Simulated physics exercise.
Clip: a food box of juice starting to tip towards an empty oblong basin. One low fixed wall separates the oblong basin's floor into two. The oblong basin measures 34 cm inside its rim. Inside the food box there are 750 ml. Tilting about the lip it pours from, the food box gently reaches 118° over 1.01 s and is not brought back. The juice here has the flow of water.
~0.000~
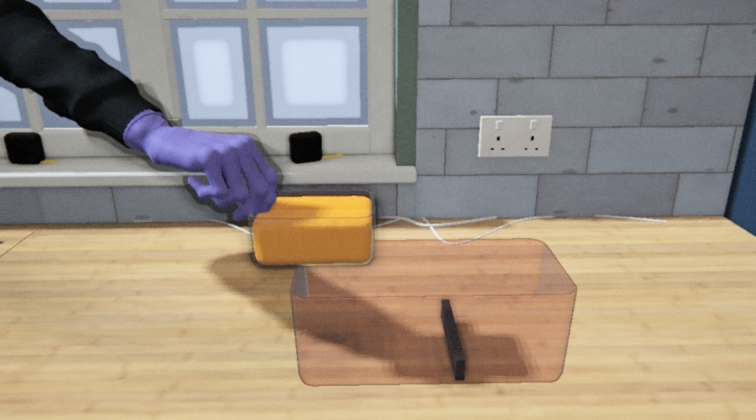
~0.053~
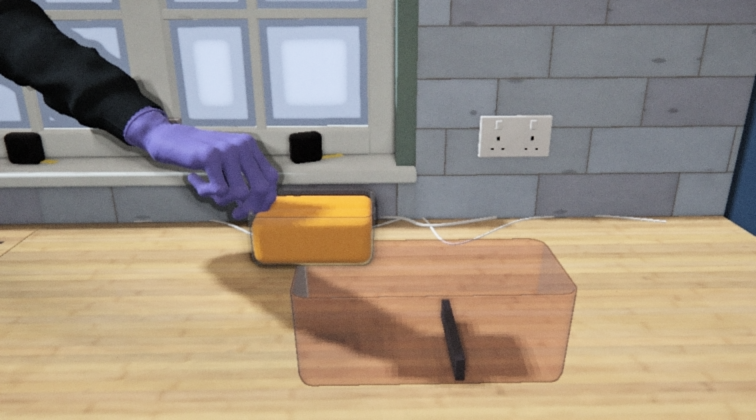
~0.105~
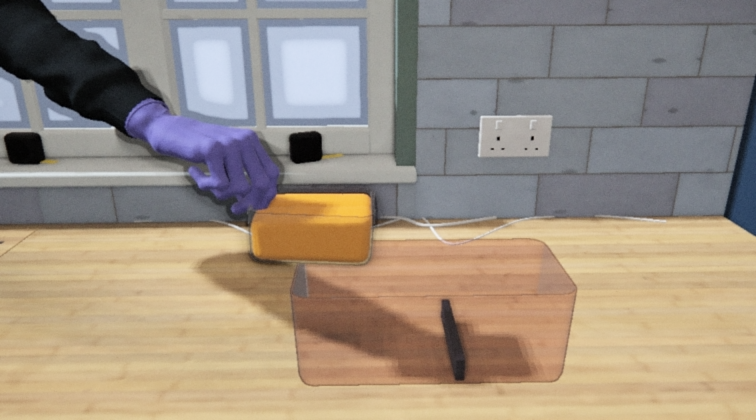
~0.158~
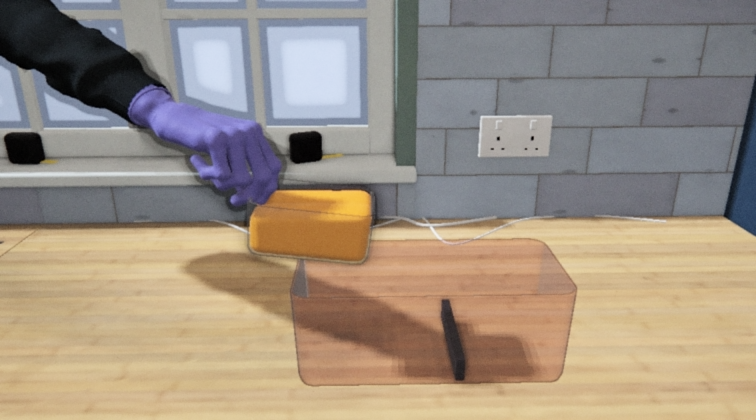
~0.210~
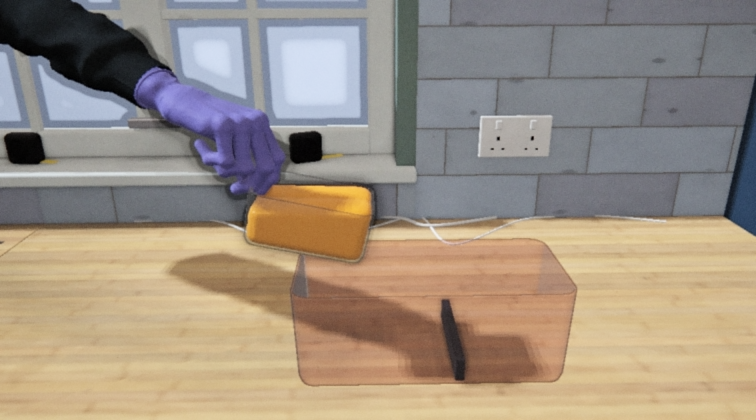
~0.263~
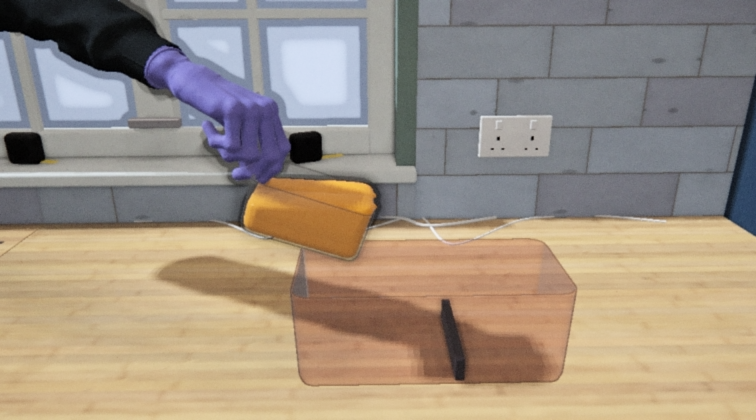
On a wooden worktop by a window, a purple-gloved hand gradually tilted an orange food box to the right beside a clear, pinkish oblong basin, which stayed still with a small dark wall inside.
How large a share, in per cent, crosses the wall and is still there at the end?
A share of about 56 per cent.
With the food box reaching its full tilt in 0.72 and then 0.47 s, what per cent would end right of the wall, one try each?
I'd expect close to 50 per cent and then close to 45 per cent.
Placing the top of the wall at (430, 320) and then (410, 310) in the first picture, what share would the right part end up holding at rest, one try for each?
Respectively 80 and 95 %.
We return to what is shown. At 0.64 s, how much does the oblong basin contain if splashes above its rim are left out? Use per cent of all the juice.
Around 28%.
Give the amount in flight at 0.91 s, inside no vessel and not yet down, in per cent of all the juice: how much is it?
I'd put it at about 7 per cent of the liquid.
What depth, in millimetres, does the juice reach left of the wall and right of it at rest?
Depths at rest: Left around 10 mm, right around 22 mm.
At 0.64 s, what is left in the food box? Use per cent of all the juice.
Around 26 percent.
By 0.64 s the tilt is 83° and 27 per cent is still to pour, 21 is left of the wall and 7 right of it.
By 0.91 s the tilt is 115° and 2 per cent is still to pour, 28 is left of the wall and 63 right of it.
By 1.20 s the tilt is 118° and 0 per cent is still to pour, 40 is left of the wall and 58 right of it.
By 1.51 s the tilt is 118° and 0 per cent is still to pour, 42 is left of the wall and 56 right of it.
At rest 42 per cent lies left of the wall, 56 right of it and 2 outside.
